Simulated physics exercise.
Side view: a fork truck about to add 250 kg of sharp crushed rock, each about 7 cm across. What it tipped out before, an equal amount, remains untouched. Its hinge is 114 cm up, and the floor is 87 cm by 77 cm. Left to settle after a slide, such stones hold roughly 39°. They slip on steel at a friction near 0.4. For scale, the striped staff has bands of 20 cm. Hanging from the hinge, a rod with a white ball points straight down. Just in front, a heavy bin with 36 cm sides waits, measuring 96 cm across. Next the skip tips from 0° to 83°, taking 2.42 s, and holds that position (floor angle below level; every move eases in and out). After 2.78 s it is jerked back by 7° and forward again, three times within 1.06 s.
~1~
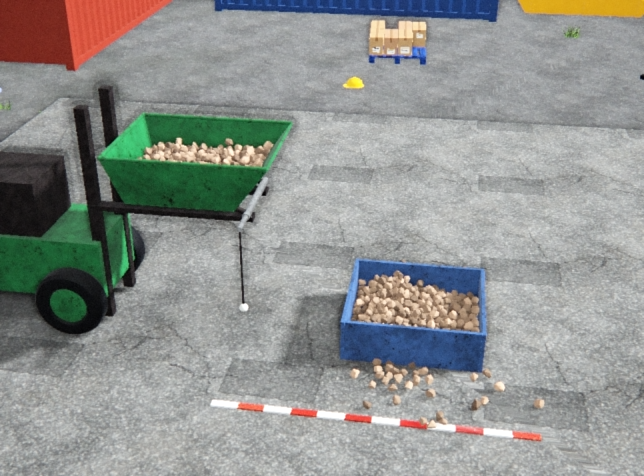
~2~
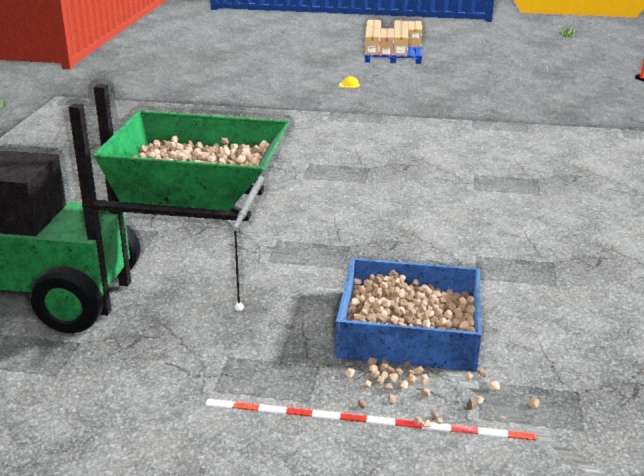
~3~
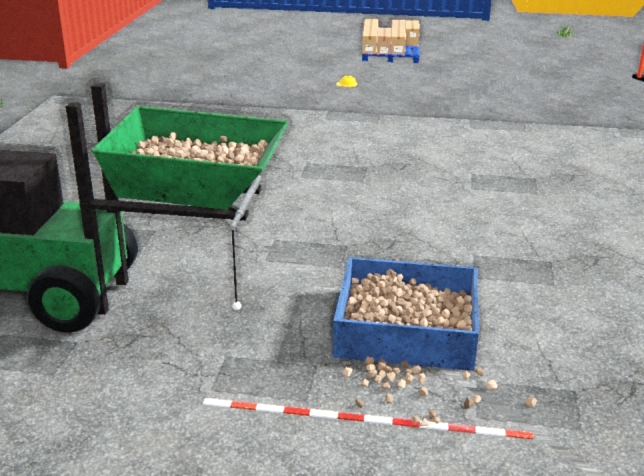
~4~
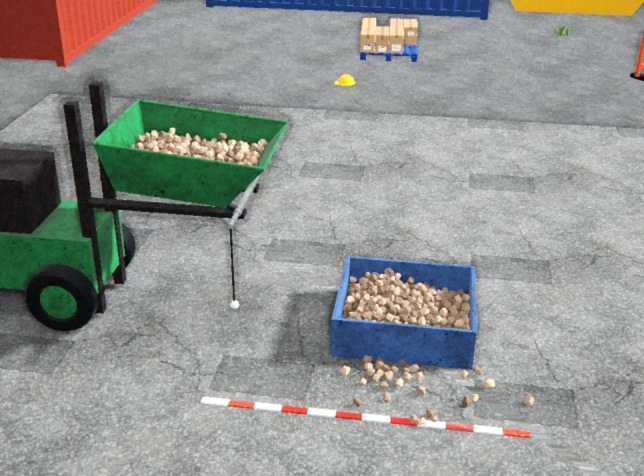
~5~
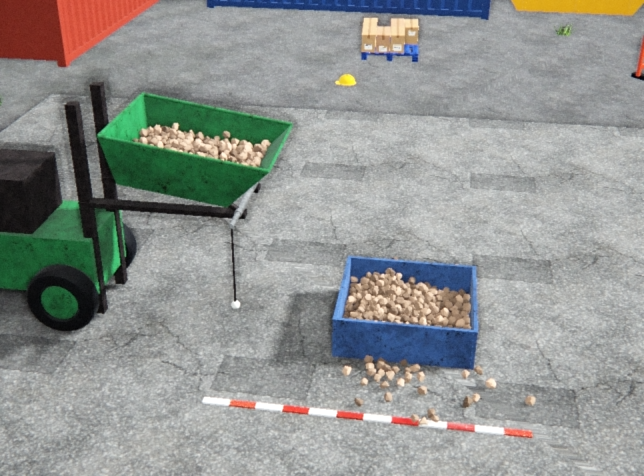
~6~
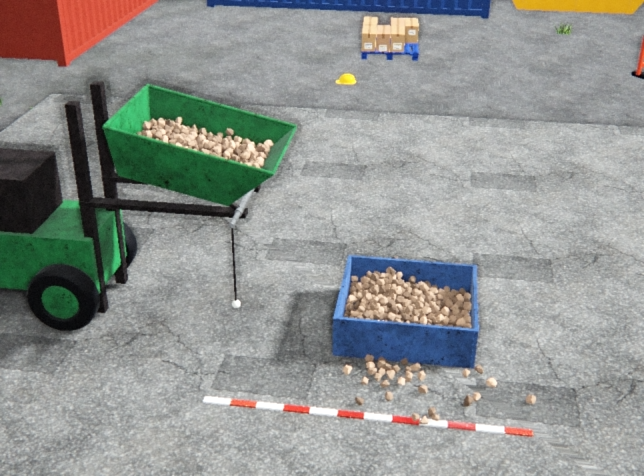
A paved yard with coloured containers along its far edge is seen from above and to one side. At the left, a green forklift holds up a green skip of pale brown stones, a thin rod hanging beneath it, while a blue bin of similar stones stands at centre right behind a red-and-white staff. The skip gradually tilts, its right side lower, as the view shifts very slightly.
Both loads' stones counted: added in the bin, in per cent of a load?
62 per cent.
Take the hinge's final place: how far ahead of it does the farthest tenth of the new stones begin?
About 130 cm.
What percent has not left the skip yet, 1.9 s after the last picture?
Reading: Near 35 % of the load.
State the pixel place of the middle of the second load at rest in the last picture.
(361, 300).
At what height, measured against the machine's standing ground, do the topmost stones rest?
Top of heap: Approx. 52 cm above ground level.
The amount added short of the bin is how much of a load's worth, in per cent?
Close to 25 parts in a hundred.
Then, 1.2 s after the last picture the floor is at 70°; in per cent of one load, 100 in the skip, 90 in the bin, 10 beside or beyond the bin; the foremost stones are at (481, 361).
Then, 1.9 s after the last picture the floor is at 83°; in per cent of one load, 37 in the skip, 23 short of the bin, 125 in the bin, 16 beside or beyond the bin; the foremost stones are at (481, 360).
Then, 3.7 s after the last picture the floor is at 83°; in per cent of one load, 0 in the skip, 25 short of the bin, 152 in the bin, 23 beside or beyond the bin; the foremost stones are at (481, 353).
Then, 6.1 s after the last picture the floor is at 83°; in per cent of one load, 0 in the skip, 25 short of the bin, 152 in the bin, 23 beside or beyond the bin; the foremost stones are at (481, 353). Net gain in the bin, 62.
